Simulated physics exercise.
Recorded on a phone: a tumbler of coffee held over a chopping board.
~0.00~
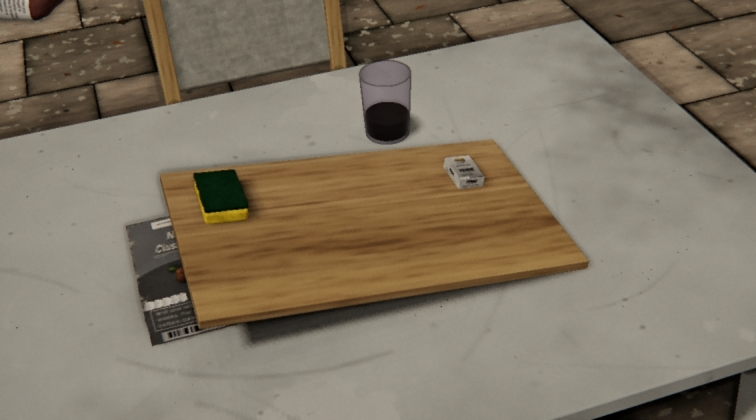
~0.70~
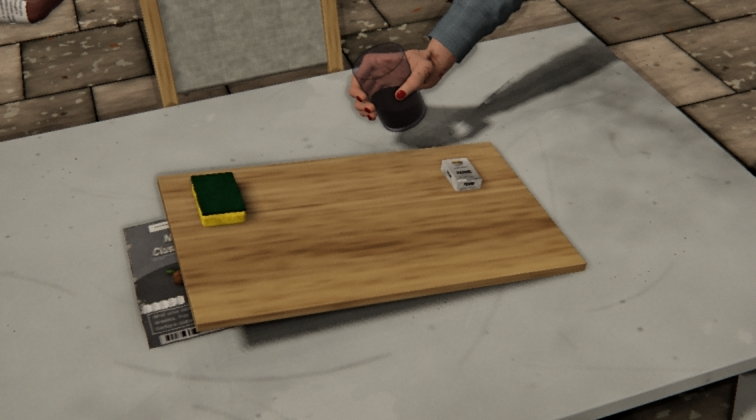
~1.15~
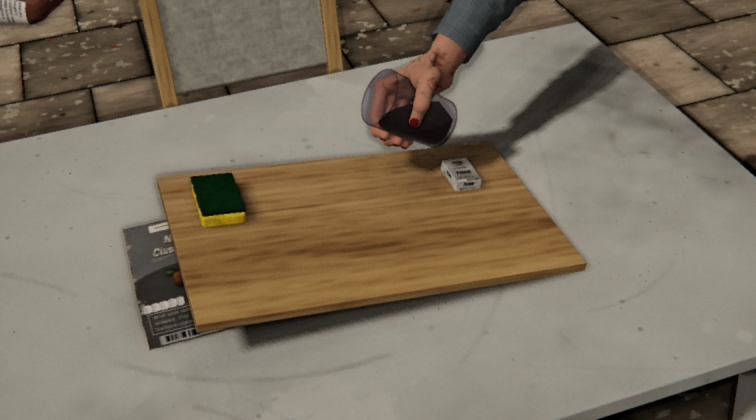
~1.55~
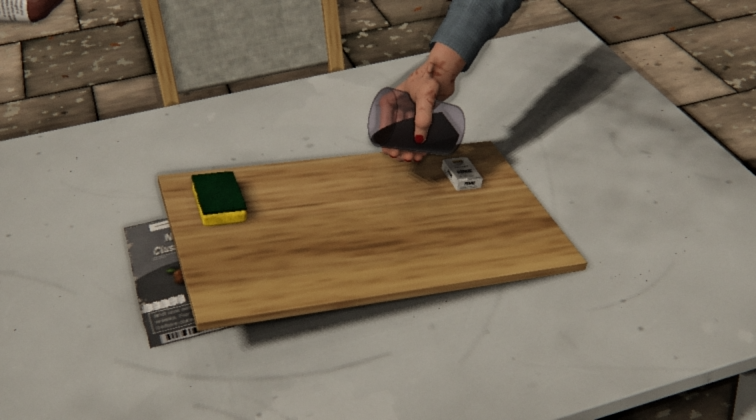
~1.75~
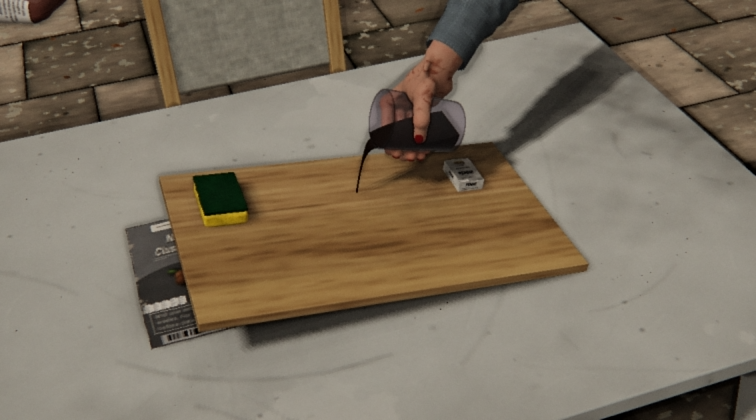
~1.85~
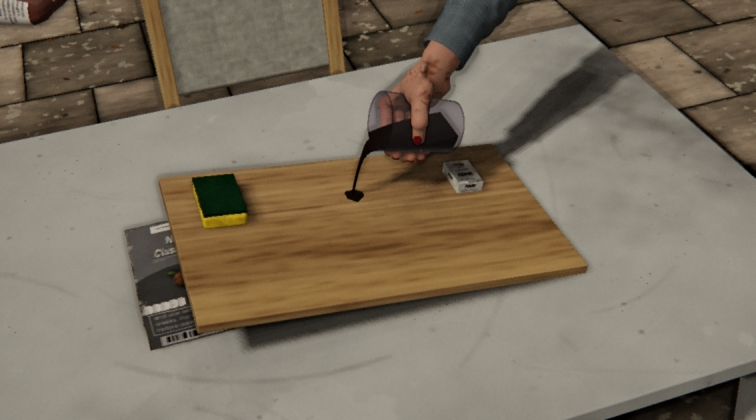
A hand lifts a glass of dark liquid, tilts it left and pours onto a wooden board.
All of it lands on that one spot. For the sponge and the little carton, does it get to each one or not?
Sponge: Stays dry; little carton: Gets wet.
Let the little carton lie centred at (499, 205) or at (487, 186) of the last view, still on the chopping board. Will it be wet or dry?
Case 1 - it is touched; case 2 - it is touched.
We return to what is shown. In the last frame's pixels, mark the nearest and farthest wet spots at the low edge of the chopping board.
Wet edge: Approx. (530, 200) to (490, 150).
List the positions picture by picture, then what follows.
The first picture shows the chopping board slopes down to the right; tumbler (386, 102) about a quarter full; sponge (221, 197); little carton (464, 172).
The second picture shows tumbler (391, 87) tipped 20° with all of its load; sponge (218, 200).
The third picture shows tumbler (409, 110) tipped 55° with all of its load; little carton (461, 174).
The fourth picture shows the chopping board slopes down to the right; tumbler (416, 123) tipped 65° with all of its load; sponge (219, 199).
The fifth picture shows the first of it lands; tumbler (416, 123) tipped 70° with all of its load; little carton (463, 174).
The sixth picture shows the first of it lands; tumbler (414, 124) tipped 70° with nearly all of its load; sponge (219, 201); little carton (463, 176).
After 2.6 s, it runs down to the right; the sponge is dry; the little carton is dry.
After 3.7 s, it runs down to the right and off the end; the sponge is dry; the little carton is wet.
After 7.2 s, it runs down to the right and off the end; the sponge is dry; the little carton is wet.
